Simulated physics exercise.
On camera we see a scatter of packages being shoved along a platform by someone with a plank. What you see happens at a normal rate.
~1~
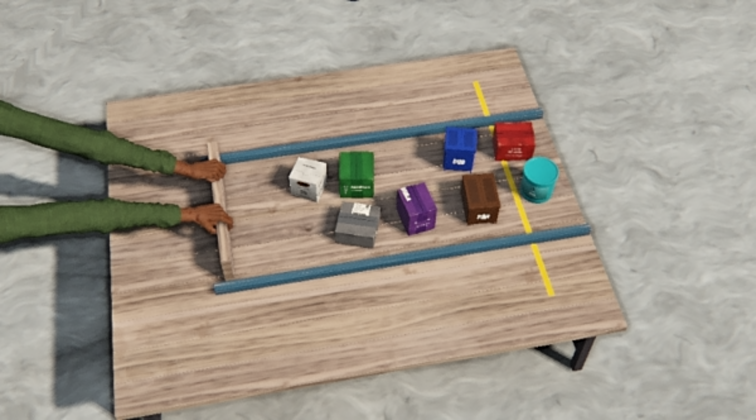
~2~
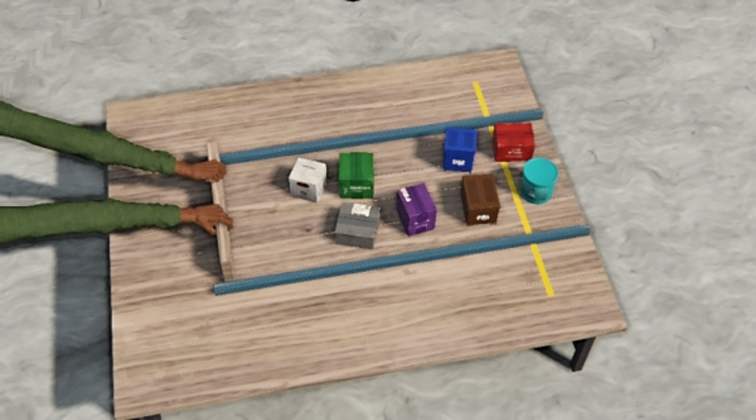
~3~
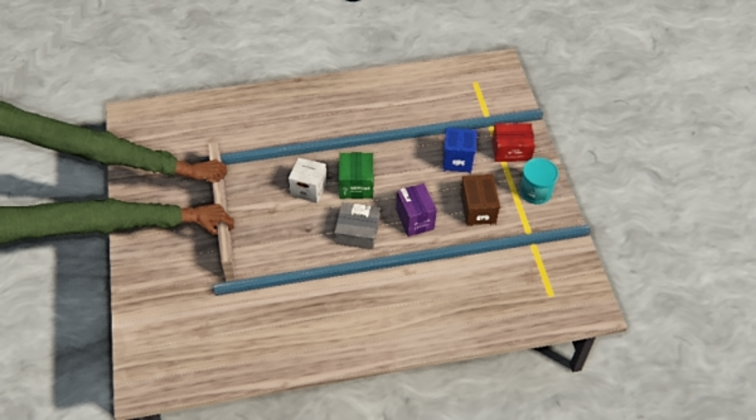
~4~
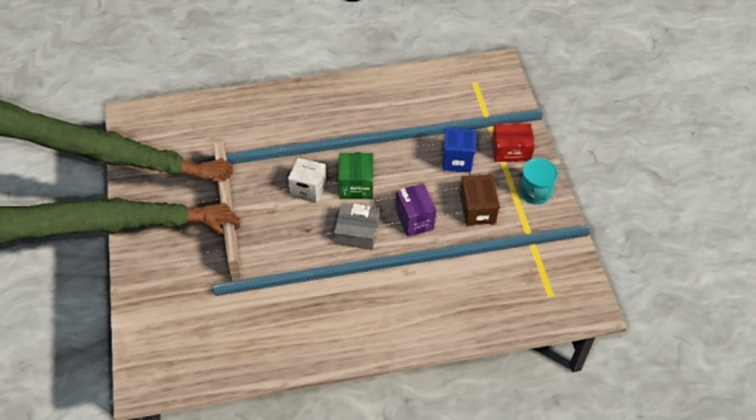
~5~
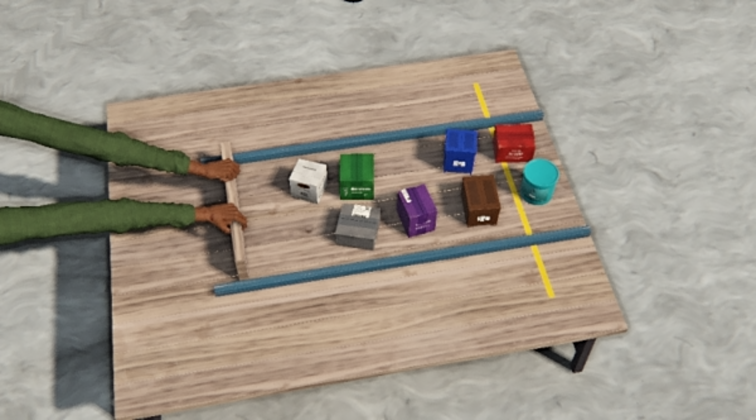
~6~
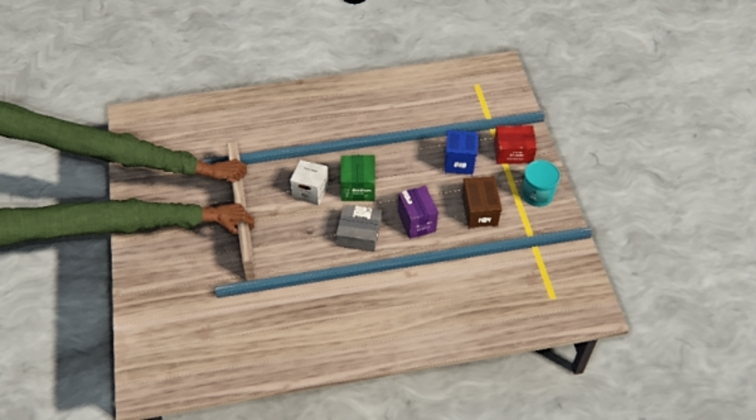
Two green-sleeved arms reach in from the left and slide a wooden plank slowly and slightly rightward between two blue rails on a wooden table, seen from above on grey ground. Ahead of it, untouched, sit white, green, grey, purple, blue and brown boxes, with a red box and a turquoise pail farther right by a yellow tape line. The boxes and pail stay put while the view barely shifts.
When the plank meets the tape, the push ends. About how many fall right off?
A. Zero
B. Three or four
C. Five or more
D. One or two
Three or four.
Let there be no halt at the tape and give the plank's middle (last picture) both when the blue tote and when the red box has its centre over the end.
Middle approx. at (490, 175), then approx. at (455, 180).
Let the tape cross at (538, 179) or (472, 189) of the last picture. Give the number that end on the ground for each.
On the ground you'd count 6 the first time and 2 the second.
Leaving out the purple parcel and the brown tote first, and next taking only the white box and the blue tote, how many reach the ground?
The first removal gives 2, the second gives 2.
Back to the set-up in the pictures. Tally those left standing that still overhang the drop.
Looks like 2 of them.
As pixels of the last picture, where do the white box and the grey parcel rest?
The white box stops around (517, 147); the grey parcel around (538, 195).
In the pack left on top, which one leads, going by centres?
The purple parcel.
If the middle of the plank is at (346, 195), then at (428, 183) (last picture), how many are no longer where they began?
First 3, after that 8.
Soon after, none off yet; turquoise pail at rest near (540, 184); red box at rest near (515, 145); brown tote at rest near (481, 203).
After that, none off yet; turquoise pail at rest near (540, 184); red box displaced a little near (523, 143); brown tote displaced about its own width near (511, 197).
In the end, the number that fall off is three or four; gone, blue tote, brown tote, red box and turquoise pail.
